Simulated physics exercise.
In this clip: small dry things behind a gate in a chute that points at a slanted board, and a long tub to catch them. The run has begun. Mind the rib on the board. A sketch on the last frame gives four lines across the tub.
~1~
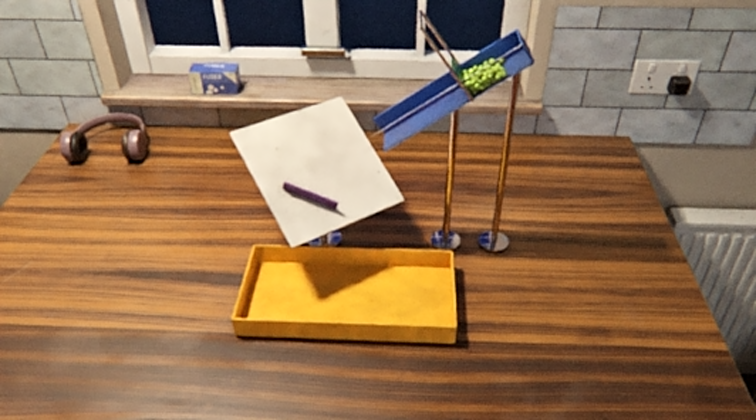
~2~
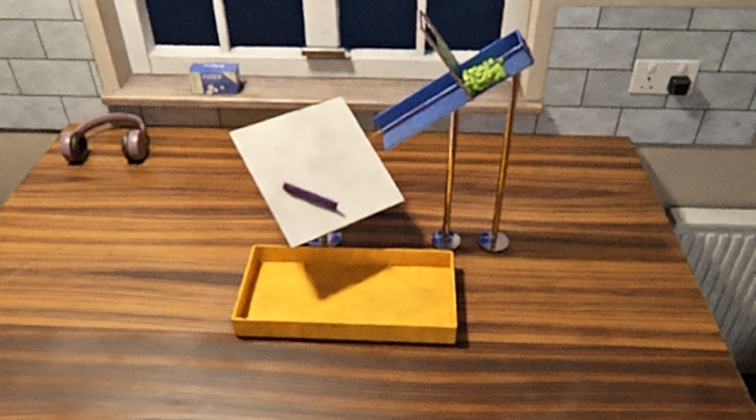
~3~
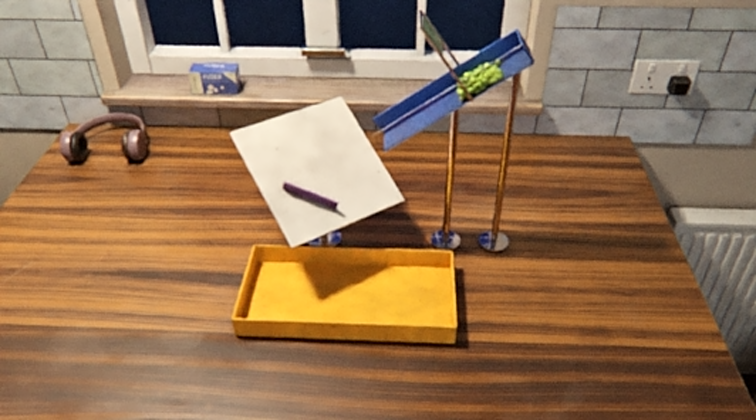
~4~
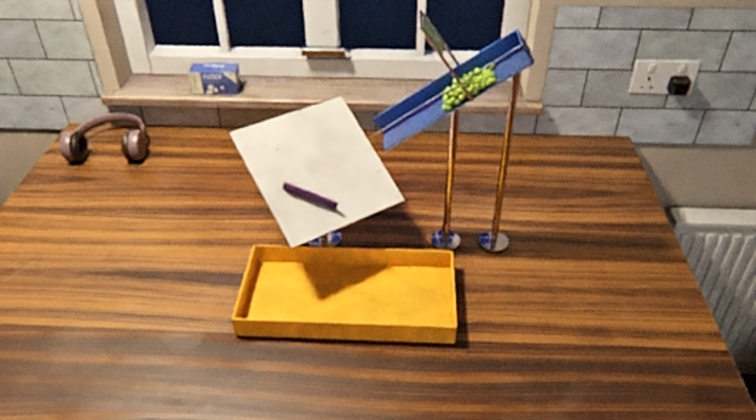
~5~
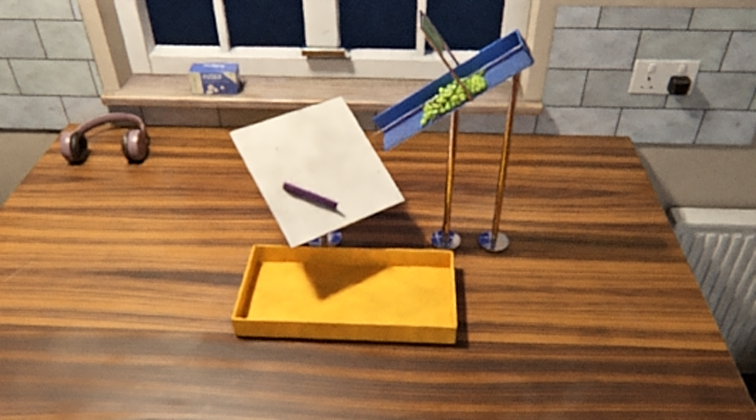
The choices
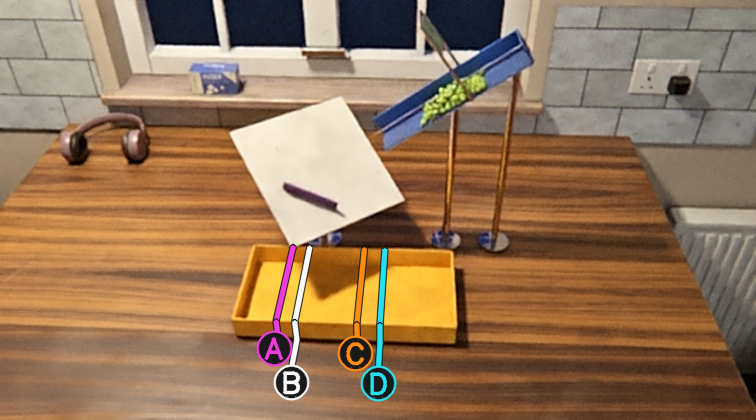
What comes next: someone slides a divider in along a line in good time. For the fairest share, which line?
I would pick line D.
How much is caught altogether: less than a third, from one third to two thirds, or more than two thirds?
About that: More than two thirds.
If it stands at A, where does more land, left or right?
Right.
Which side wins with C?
Right.
On the marked copy, line A crosses the front rim at (276, 320); line B crosses the front rim at (294, 321); line C crosses the front rim at (356, 323); line D crosses the front rim at (379, 324).
Choosing A, of what is caught, not one piece on the left of the divider, every piece on the right.
Choosing B, of what is caught, not one piece on the left of the divider, every piece on the right.
Choosing C, of what is caught, about a tenth on the left of the divider, the larger part on the right.
Choosing D, of what is caught, roughly two thirds on the left of the divider, roughly a third on the right.
